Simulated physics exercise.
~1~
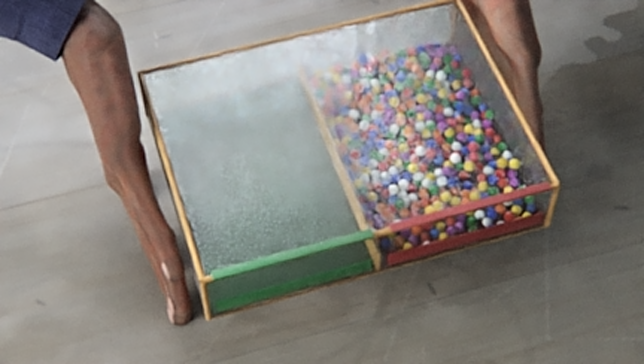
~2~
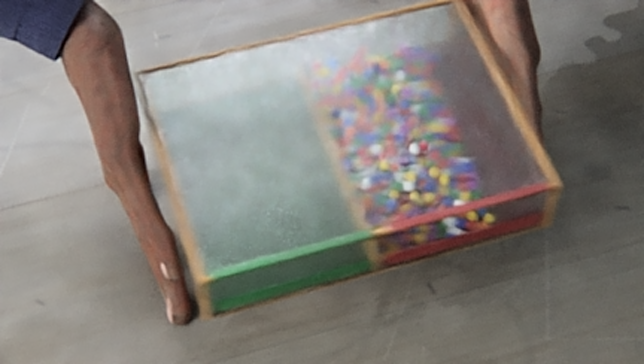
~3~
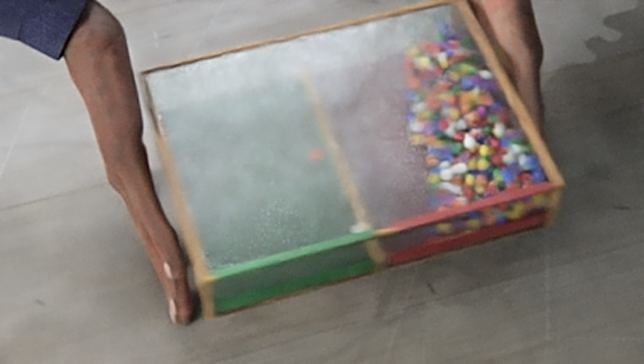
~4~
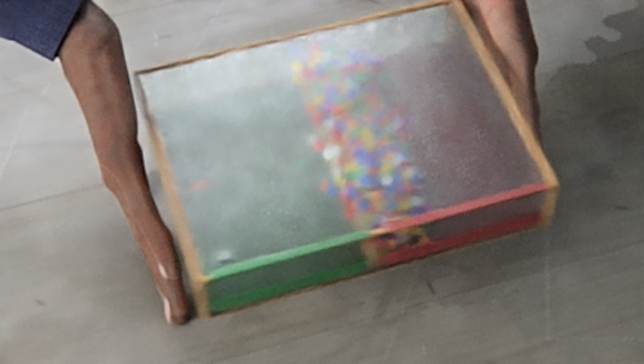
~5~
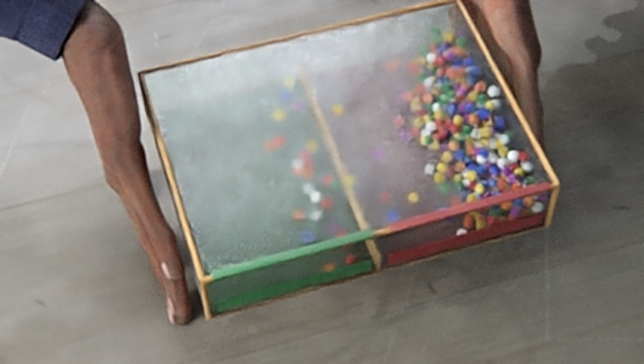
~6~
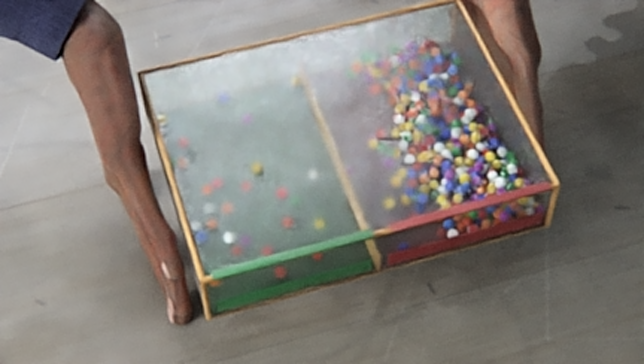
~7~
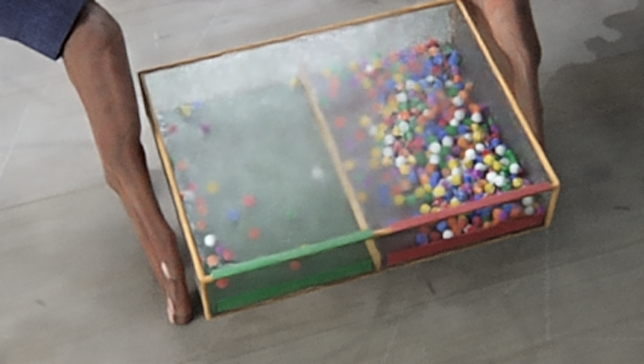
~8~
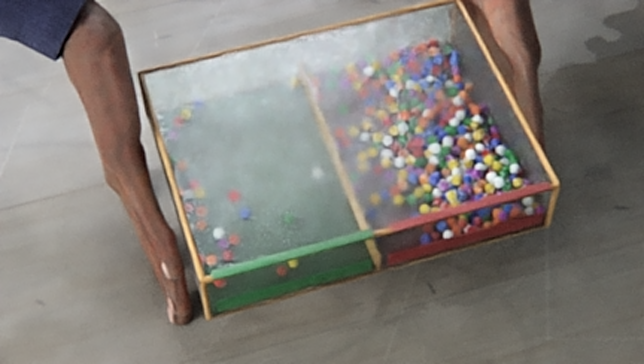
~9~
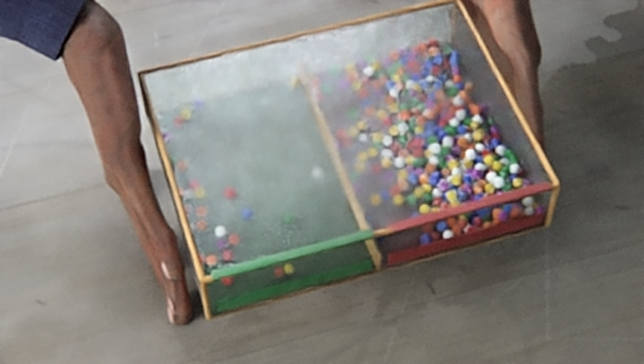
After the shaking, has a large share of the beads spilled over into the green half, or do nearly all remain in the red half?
Nearly all the beads remain in the red half. Only a small scattering ends up in the green half.
